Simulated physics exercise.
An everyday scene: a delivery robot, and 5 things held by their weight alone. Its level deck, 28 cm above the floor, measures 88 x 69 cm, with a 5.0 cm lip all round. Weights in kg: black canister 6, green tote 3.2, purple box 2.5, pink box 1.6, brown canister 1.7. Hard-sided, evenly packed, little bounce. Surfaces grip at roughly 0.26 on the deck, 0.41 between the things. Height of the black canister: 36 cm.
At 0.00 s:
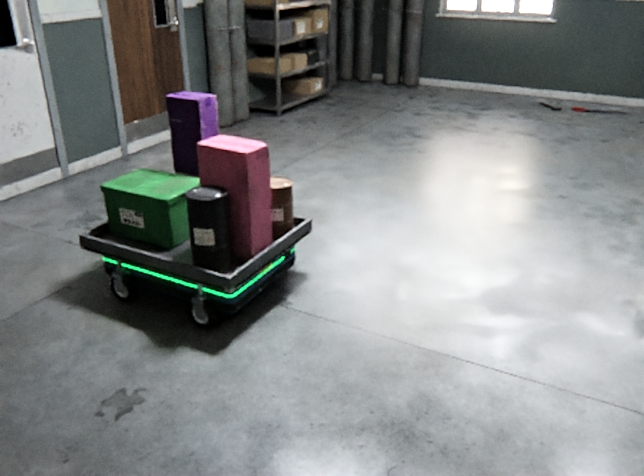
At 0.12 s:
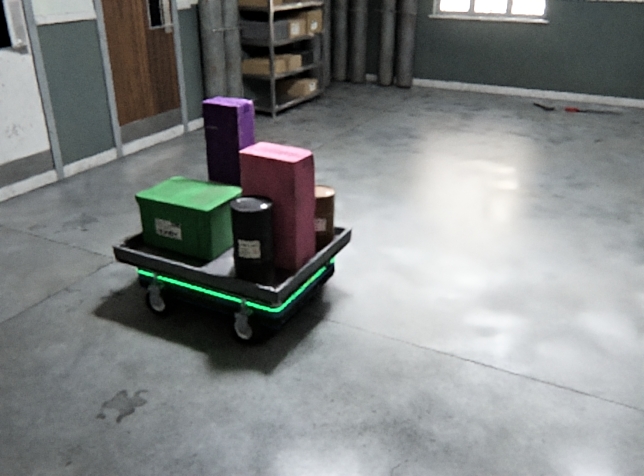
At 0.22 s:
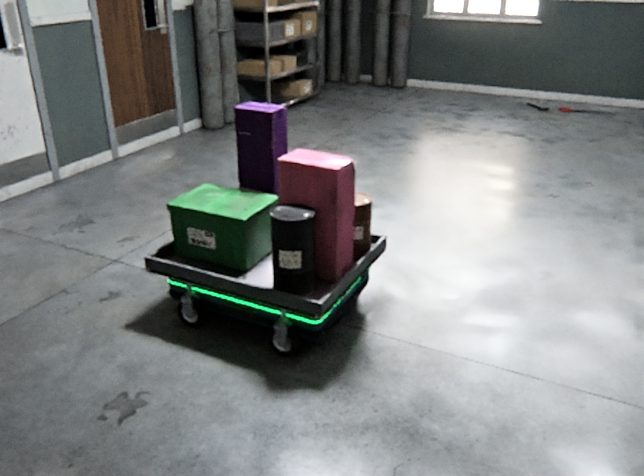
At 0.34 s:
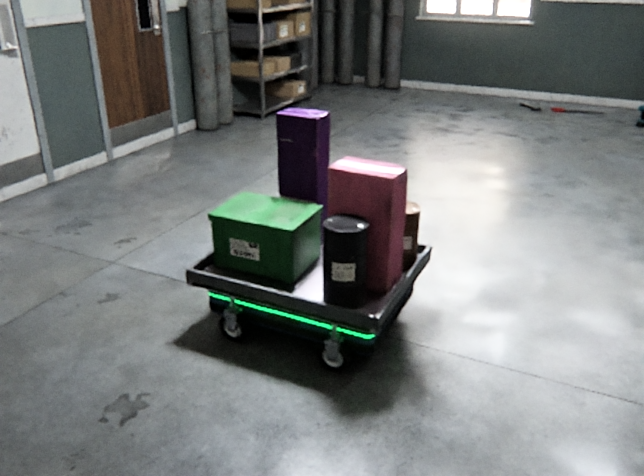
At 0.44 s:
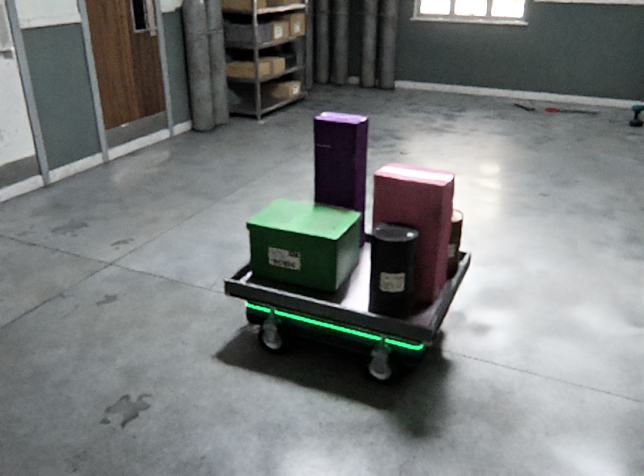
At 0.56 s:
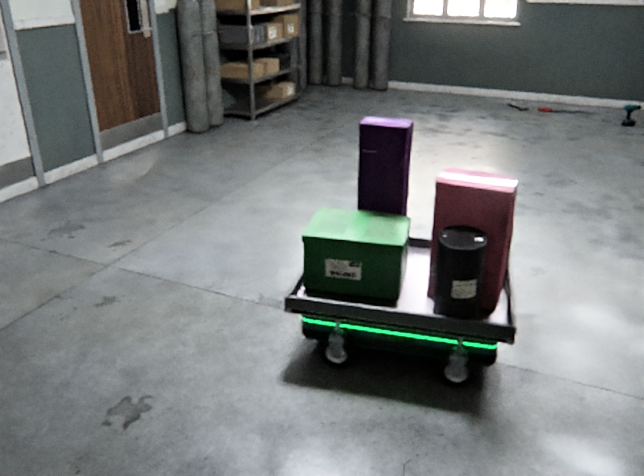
A low wheeled delivery robot with a glowing green strip rolls rightward and slightly nearer across a grey concrete floor in a storage room, seen from above at an angle. Its rimmed deck carries a green tote at left, a purple box behind, and black canister, pink box and brown canister toward the right. It finally turns slightly, the pink box shifting a little on deck, while the view drifts slightly right.
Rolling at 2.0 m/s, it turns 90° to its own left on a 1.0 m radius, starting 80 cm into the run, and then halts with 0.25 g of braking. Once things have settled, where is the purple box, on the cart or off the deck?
The purple box is still aboard.
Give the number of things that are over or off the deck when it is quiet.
That comes to 4.
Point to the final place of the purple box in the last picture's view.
Near (569, 131).
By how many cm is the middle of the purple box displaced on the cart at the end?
About 16 cm.
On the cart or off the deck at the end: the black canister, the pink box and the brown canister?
The black canister ends off the deck; the pink box ends off the deck; the brown canister finishes off the deck.
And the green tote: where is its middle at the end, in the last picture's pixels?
Around (609, 157).
After 1.06 s, cart 212 cm along, turned 67°; black canister and brown canister now off the deck; purple box 37° off upright near (549, 187); pink box 52° off upright.
After 1.56 s, cart 306 cm along, turned 90°; pink box now off the deck; purple box on its side near (583, 141); green tote moved 14 cm.
In the end (2.7 s), off the deck, black canister, pink box and brown canister; toppled on the cart, purple box; not toppled but over 10 cm from the start, green tote. In the last view, purple box near (569, 131).
